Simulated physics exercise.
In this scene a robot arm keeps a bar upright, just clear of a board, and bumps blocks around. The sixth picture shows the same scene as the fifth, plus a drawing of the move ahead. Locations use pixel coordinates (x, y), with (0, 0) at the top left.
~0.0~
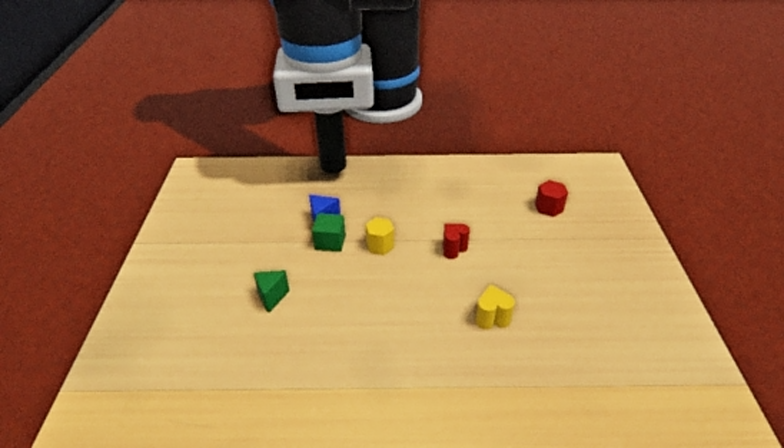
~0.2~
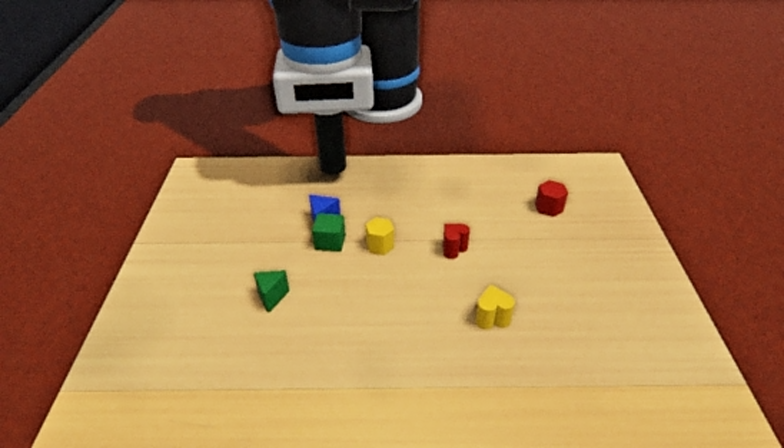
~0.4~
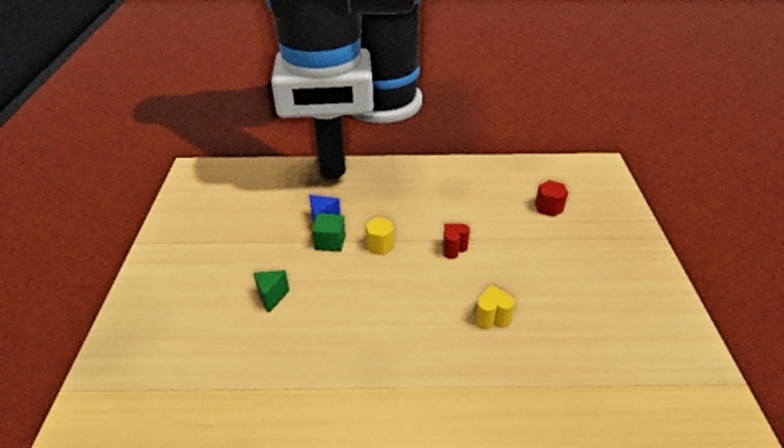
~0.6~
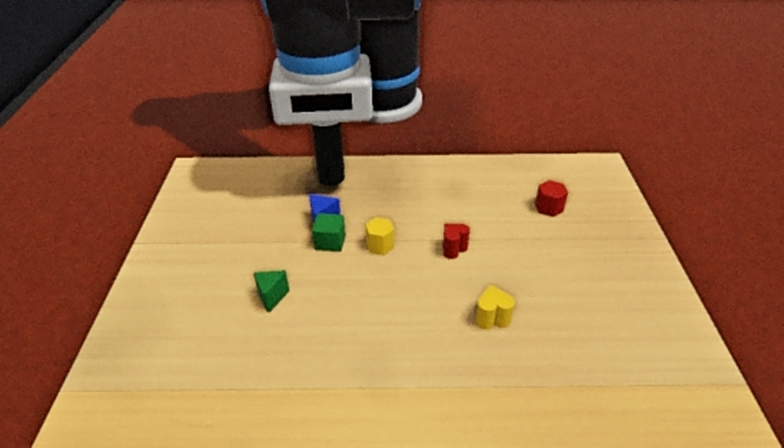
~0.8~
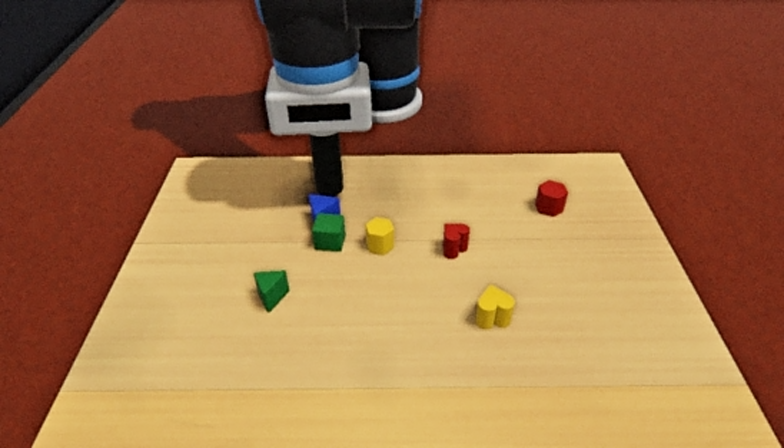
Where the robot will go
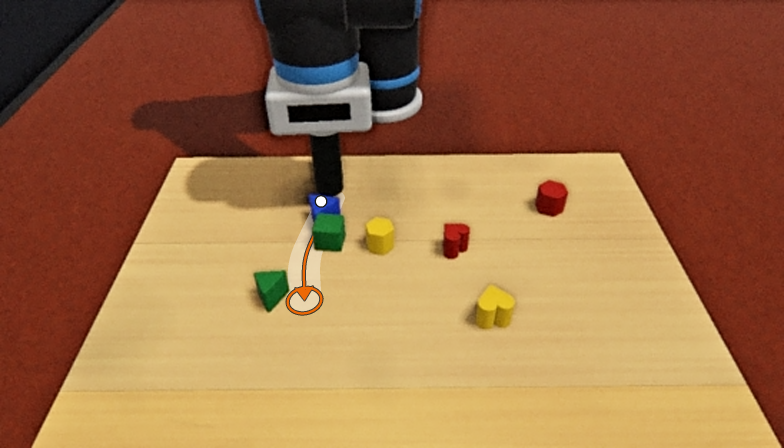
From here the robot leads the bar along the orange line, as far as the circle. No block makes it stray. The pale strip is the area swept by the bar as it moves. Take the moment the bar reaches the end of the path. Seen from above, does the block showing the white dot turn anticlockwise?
No, it doesn't check out.
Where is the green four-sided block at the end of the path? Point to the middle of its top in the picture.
Top centre: (334, 240).
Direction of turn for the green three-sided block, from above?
It spins with the clock.
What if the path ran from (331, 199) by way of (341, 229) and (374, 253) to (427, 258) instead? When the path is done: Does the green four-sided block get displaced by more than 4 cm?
No
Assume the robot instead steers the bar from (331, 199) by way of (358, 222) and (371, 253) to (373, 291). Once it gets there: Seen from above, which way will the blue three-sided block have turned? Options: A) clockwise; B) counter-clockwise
My answer is option A.
Drawn move, from (331, 199) via (310, 244), ending at (305, 300); the dot is on the blue three-sided block.
What follows on the original path. One third of the way, bar (316, 219); blue three-sided block (304, 225); green four-sided block (328, 231), turned 55° anticlockwise.
Two thirds of the way, bar (303, 253); green three-sided block (264, 281), turned 15° clockwise; blue three-sided block (291, 262); green four-sided block (333, 240), turned 90° anticlockwise.
At the end, bar (303, 291); green three-sided block (258, 287), turned 70° clockwise; blue three-sided block (283, 301), turned 25° clockwise; green four-sided block (334, 240), turned 95° anticlockwise; yellow hexagonal block still.
